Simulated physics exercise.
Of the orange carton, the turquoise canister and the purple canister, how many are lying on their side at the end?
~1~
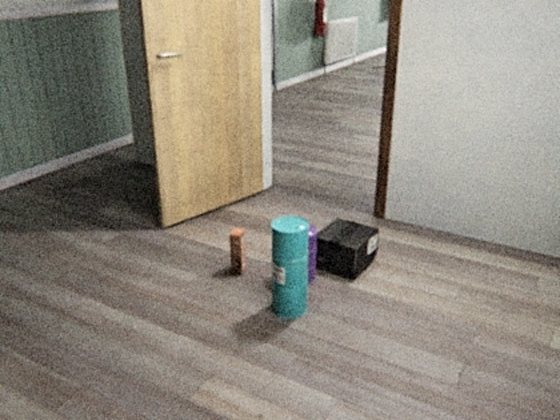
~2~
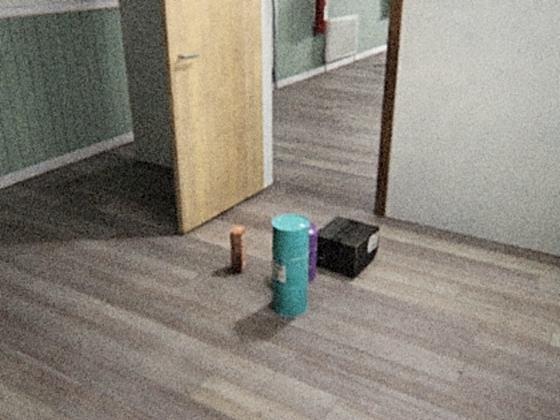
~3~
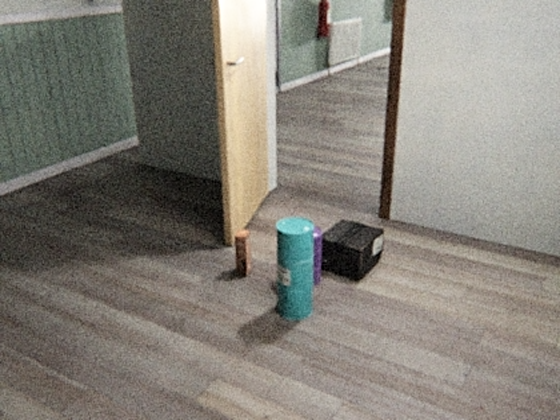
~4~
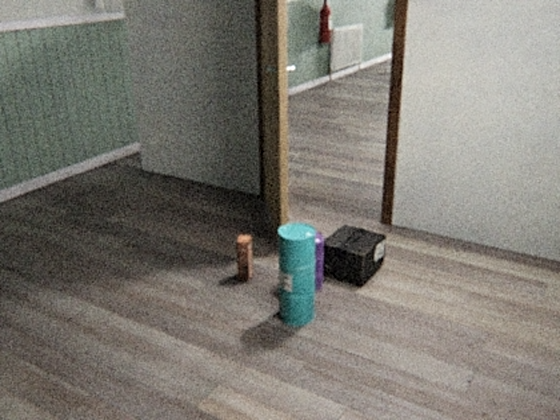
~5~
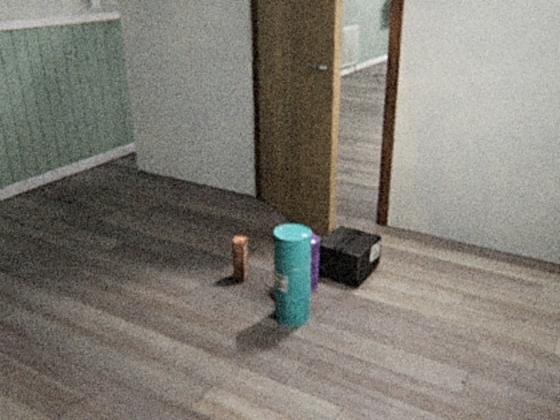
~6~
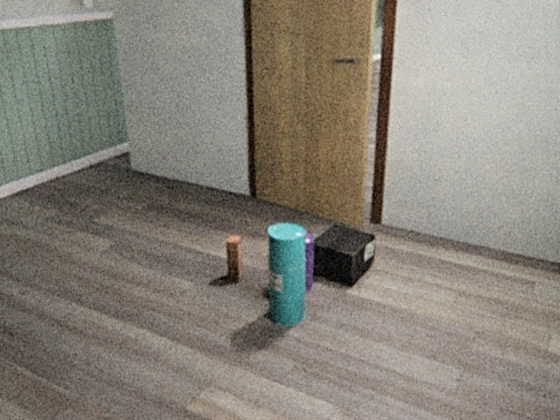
None of them are. The orange carton and both canisters are still standing upright as the door nears its frame.
